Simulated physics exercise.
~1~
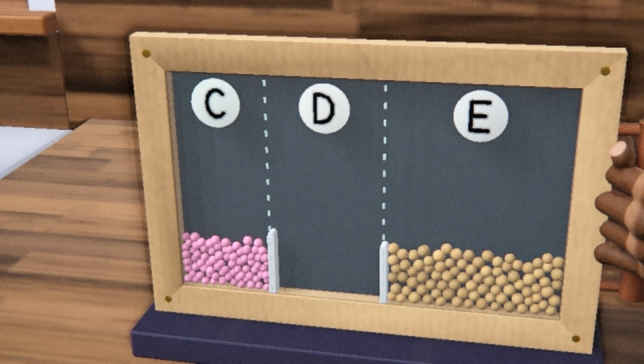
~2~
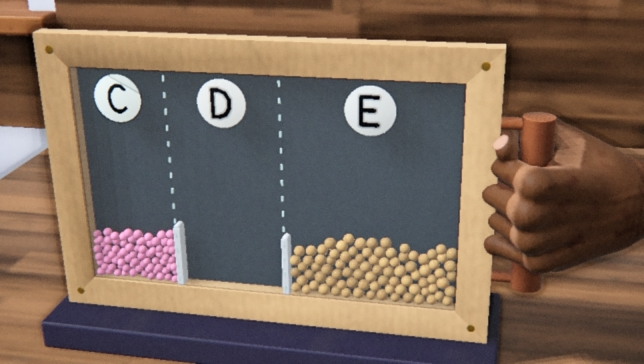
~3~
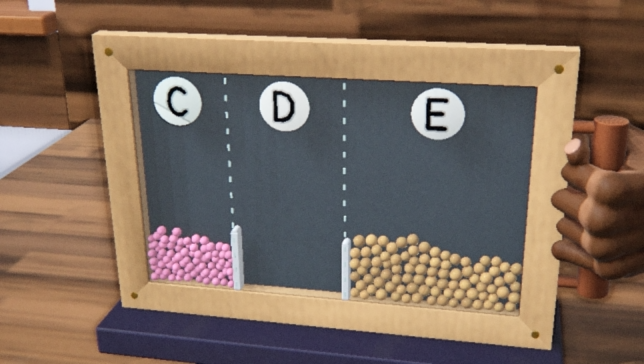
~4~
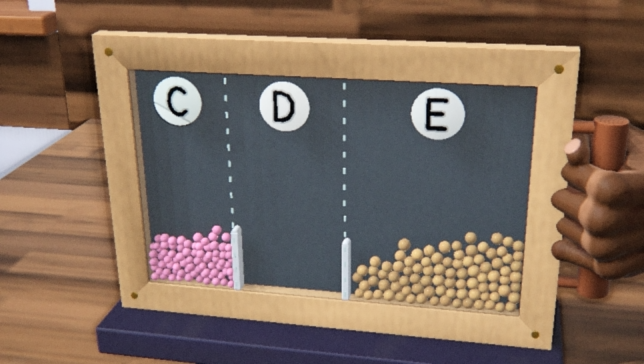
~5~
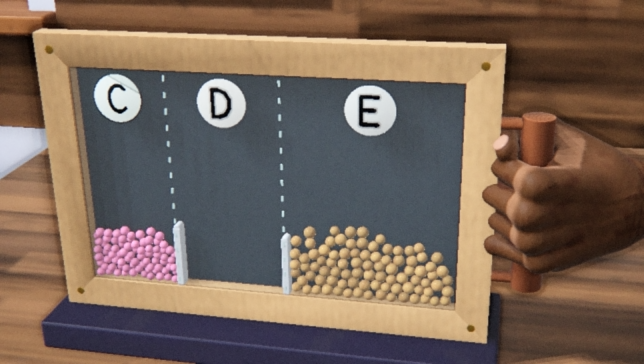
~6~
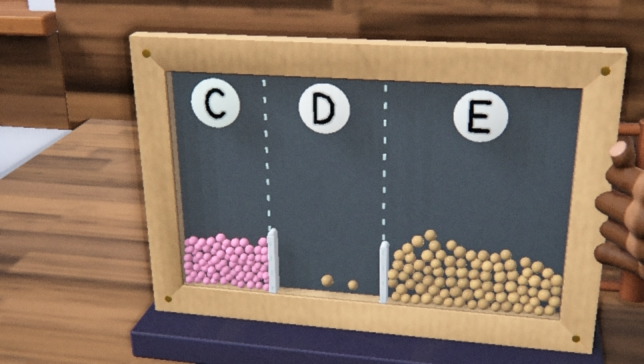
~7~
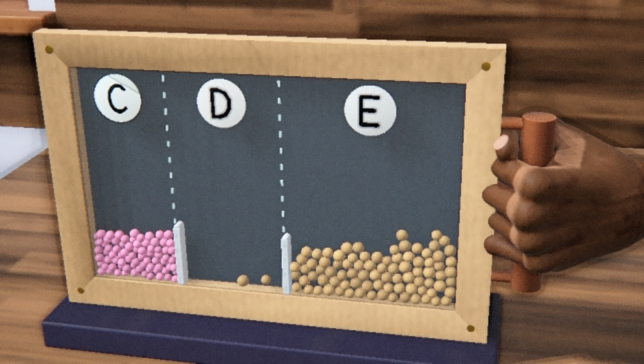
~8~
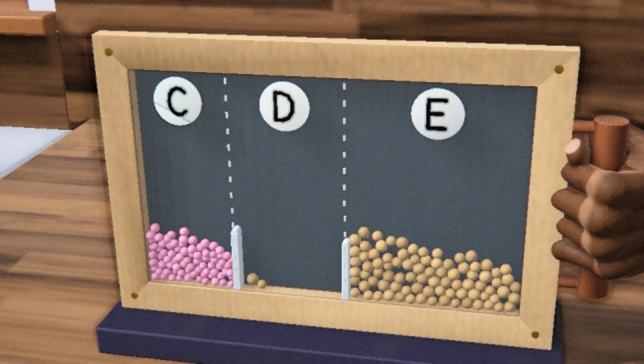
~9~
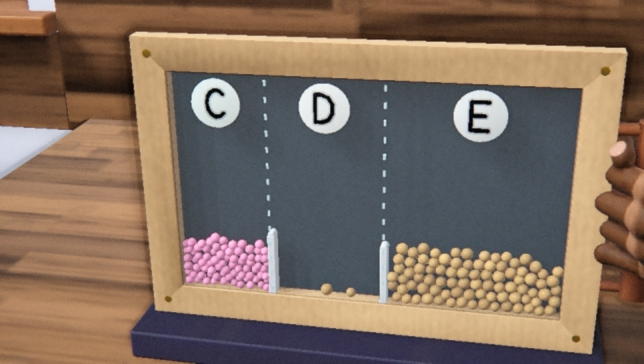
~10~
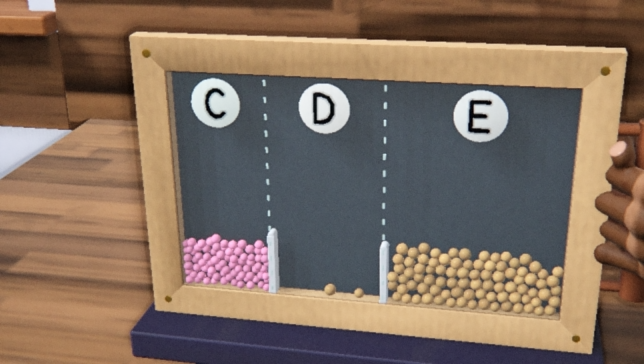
A flat wooden-framed case with a dark back stands on a wood-grain counter, seen from the front and slightly above by a still camera, with a brown hand at its right side. Small pink beads fill the bottom of strip C at left, strip D is empty, and larger tan beads lie in the wider strip E. The hand slides the case left and right several times, and both heaps shift and change slope. Along the way two tan beads appear in D and roll about its floor. Finally the case rests at the right, where it began, the two beads still in D.
